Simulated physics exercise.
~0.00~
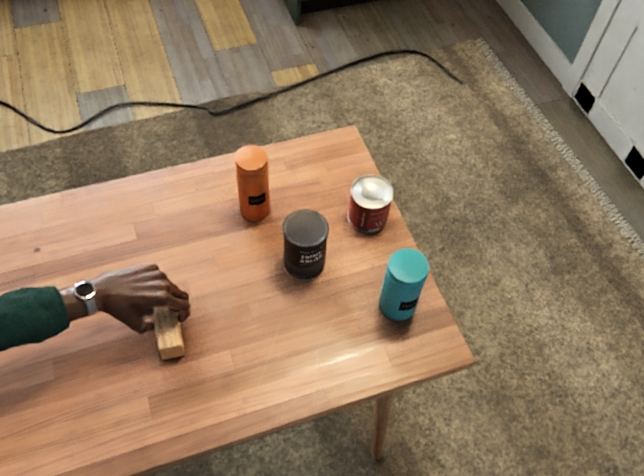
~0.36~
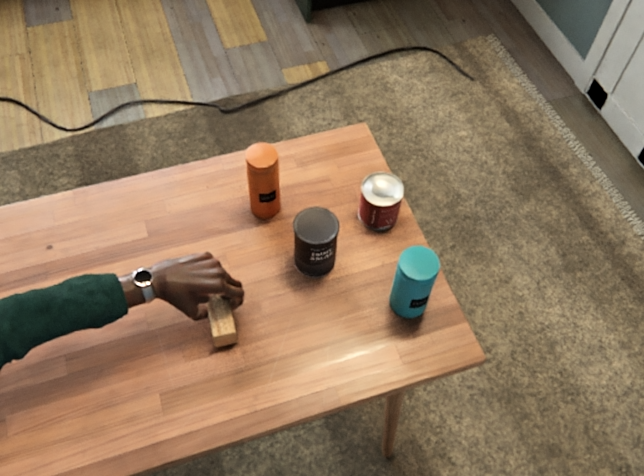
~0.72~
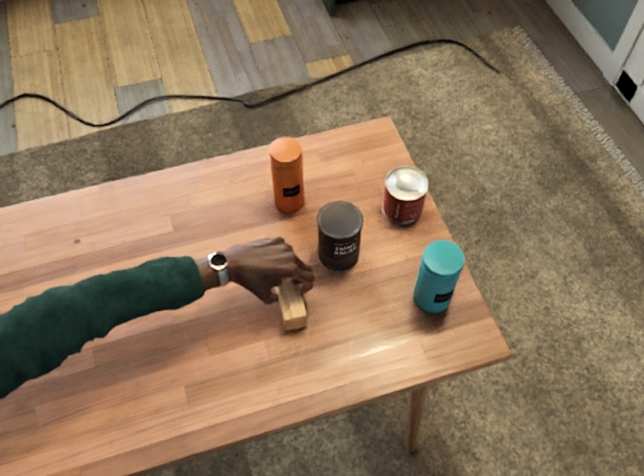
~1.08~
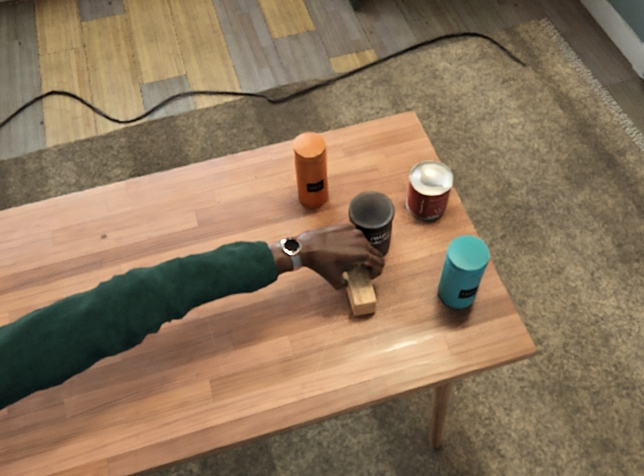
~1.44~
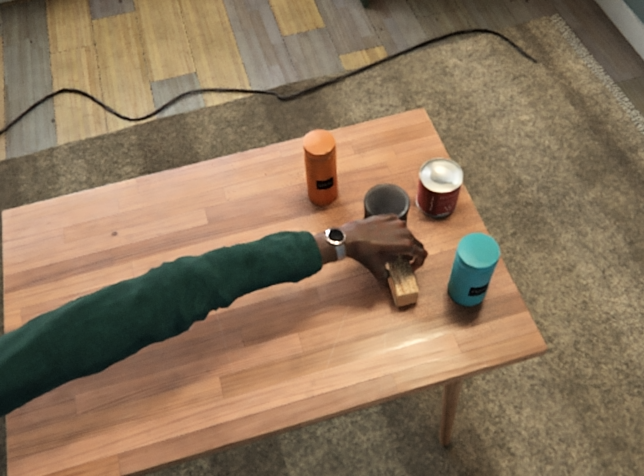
Hand in green sleeve pushing small wooden block rightward across table, nudging black tin slightly while orange, red and turquoise containers stay put.
